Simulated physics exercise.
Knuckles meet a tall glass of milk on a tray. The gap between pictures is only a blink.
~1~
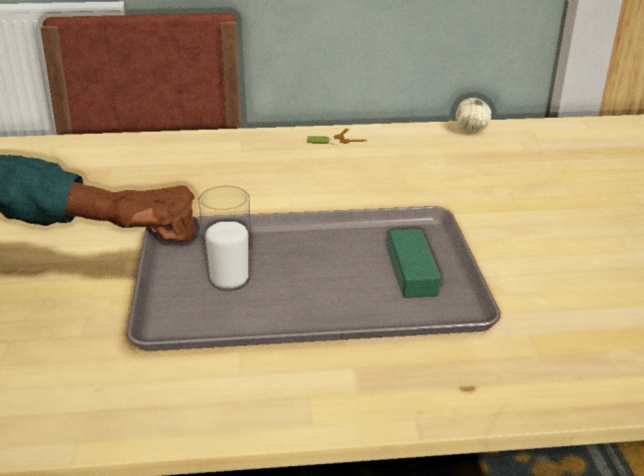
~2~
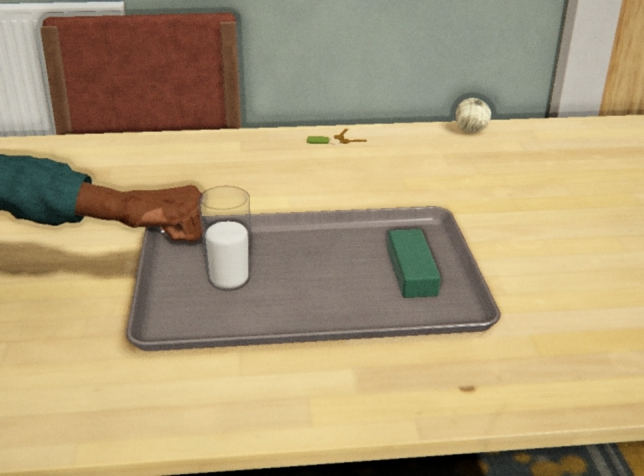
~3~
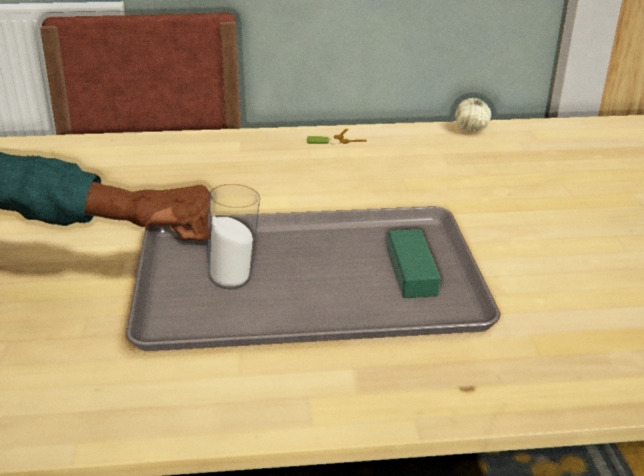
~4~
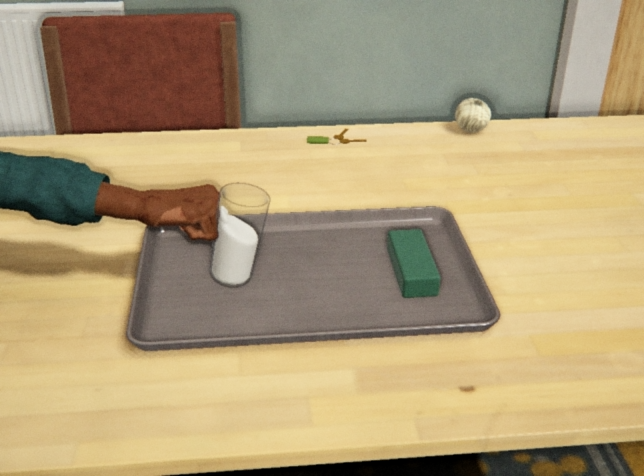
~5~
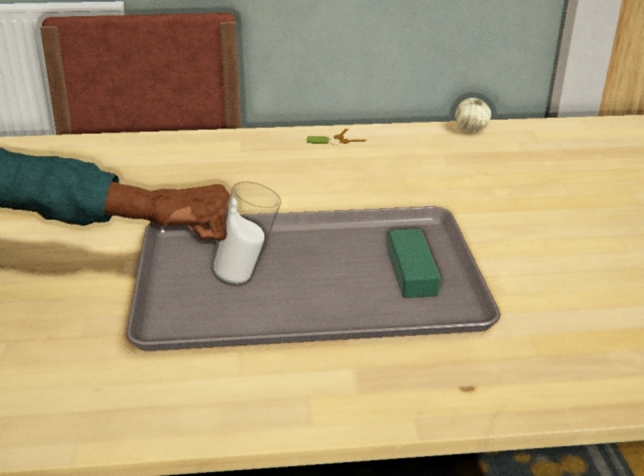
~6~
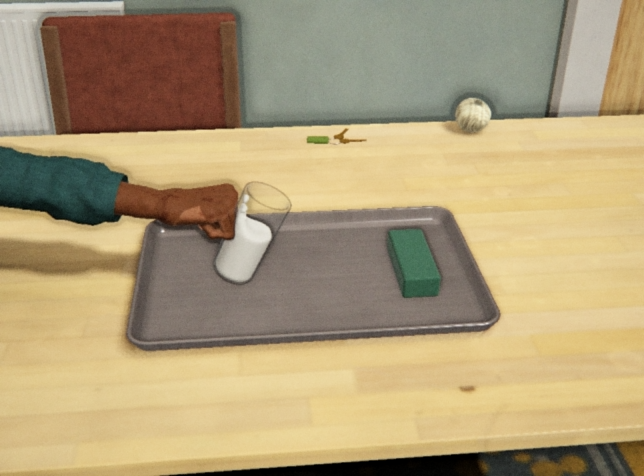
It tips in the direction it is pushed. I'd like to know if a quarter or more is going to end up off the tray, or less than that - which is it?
Tray loses under a quarter.
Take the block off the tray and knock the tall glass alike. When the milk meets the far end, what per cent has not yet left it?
It comes to 55 per cent or so.
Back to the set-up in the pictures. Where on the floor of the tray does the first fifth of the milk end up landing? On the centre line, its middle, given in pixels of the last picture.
At about (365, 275).
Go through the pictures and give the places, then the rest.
In the first frame, it leans 0°; its right rim is at (248, 198); the milk meets the walls at (206, 231) and (247, 229); the tray's far rim is at (472, 259); a block is fixed to the tray further along.
In the second frame, it leans 0°; its right rim is at (248, 198); the milk meets the walls at (206, 231) and (247, 229).
In the third frame, it leans 6°; its right rim is at (258, 198); the milk meets the walls at (212, 218) and (248, 229).
In the fourth frame, it leans 12°; its right rim is at (268, 199); the milk meets the walls at (219, 209) and (256, 231).
In the fifth frame, it leans 18°; its right rim is at (279, 202); the milk meets the walls at (224, 223) and (264, 231).
In the sixth frame, it leans 25°; its right rim is at (289, 205); the milk meets the walls at (229, 228) and (271, 230).
A moment on, the tall glass lies on its side and 100 per cent is in the glass, 0 on the tray and 0 above or beyond its rim.
Next, the tall glass lies on its side and 66 per cent is in the glass, 26 on the tray and 8 above or beyond its rim.
Then the tall glass lies on its side and 35 per cent is in the glass, 50 on the tray and 15 above or beyond its rim.
Later the tall glass lies on its side and 20 per cent is in the glass, 76 on the tray and 4 above or beyond its rim.
Finally, 96 per cent is held by tray and glass, 4 is off the tray.
